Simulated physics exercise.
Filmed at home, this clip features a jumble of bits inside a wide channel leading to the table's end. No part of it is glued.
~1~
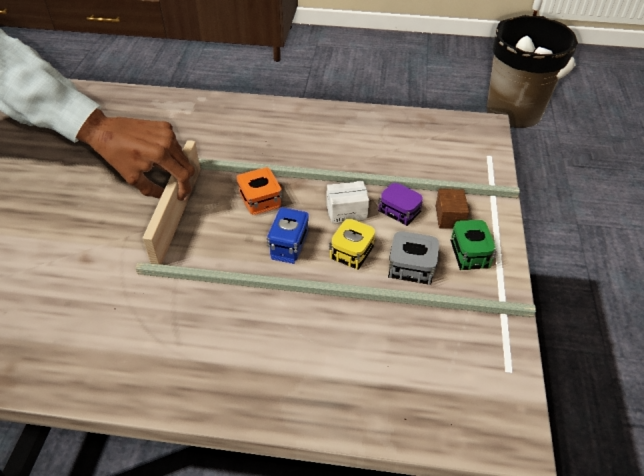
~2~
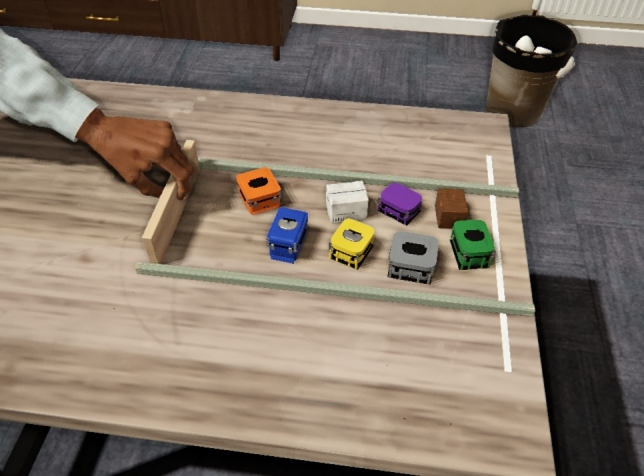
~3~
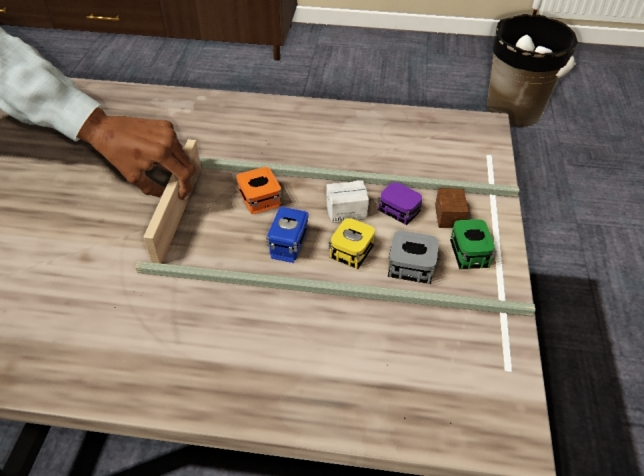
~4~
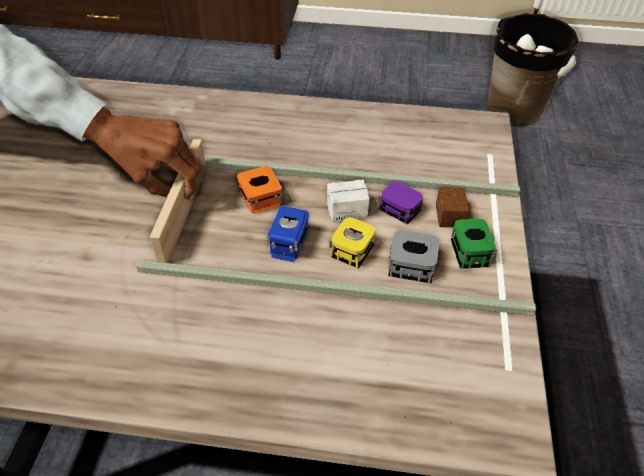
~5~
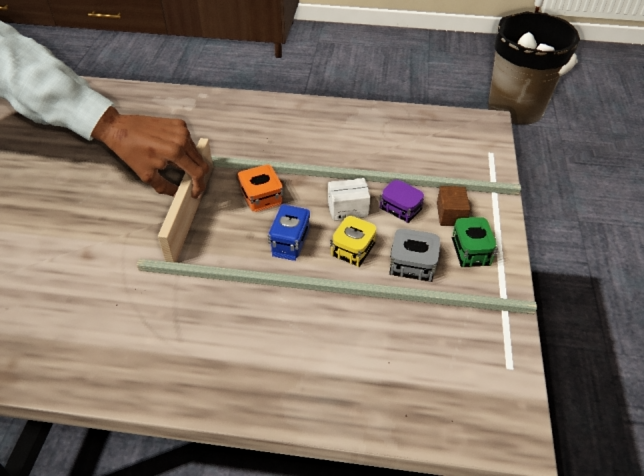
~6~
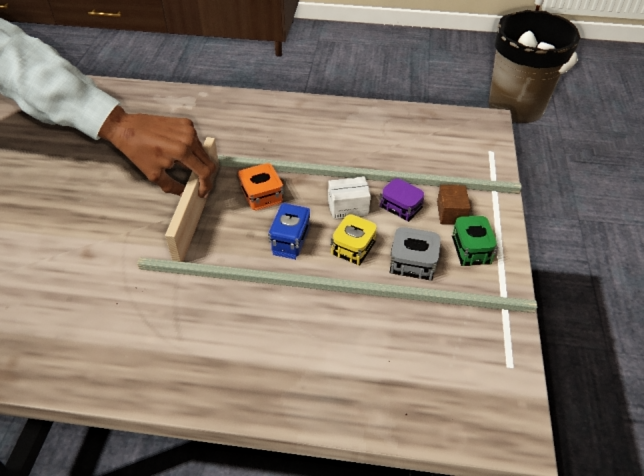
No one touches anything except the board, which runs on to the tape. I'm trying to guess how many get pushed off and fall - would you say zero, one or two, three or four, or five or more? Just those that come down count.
Lost: Five and up.
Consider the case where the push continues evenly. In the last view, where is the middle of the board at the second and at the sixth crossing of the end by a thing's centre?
First: Around (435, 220). Next: Around (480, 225).
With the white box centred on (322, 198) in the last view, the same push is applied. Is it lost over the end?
It goes down.
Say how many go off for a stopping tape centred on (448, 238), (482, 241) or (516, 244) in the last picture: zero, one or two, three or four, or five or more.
In order of the three spots, it's either three or four, then 5 or more, then 5 or more.
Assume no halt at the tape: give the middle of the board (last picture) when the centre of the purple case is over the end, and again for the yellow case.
The middle is at (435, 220) when it's the purple case, and at (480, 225) when it's the yellow case.
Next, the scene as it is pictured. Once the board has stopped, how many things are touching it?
The number is 2.
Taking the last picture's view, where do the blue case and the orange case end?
One is at about (519, 254), the other at about (518, 218).
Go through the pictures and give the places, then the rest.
Green case (472, 245); brown block (452, 209); grey case (413, 258); board (175, 200); tape (498, 247), in the first picture.
Brown block (451, 209); white box (347, 202), in the second picture.
Grey case (413, 257); board (176, 199), in the third picture.
Green case (473, 243); orange case (260, 190), in the fourth picture.
Brown block (453, 206); blue case (290, 232), in the fifth picture.
Green case (474, 240); brown block (453, 205); grey case (415, 253); board (195, 197); tape (499, 243), in the sixth picture.
Soon after, none off yet; green case at rest near (474, 240); brown block at rest near (453, 205); grey case at rest near (415, 253).
After that, none off yet; green case displaced about its own width near (514, 237); brown block displaced well along near (526, 210); grey case displaced well along near (488, 264).
In the end, the number that fall off is five or more; gone, white box, yellow case, purple case, grey case, brown block and green case.
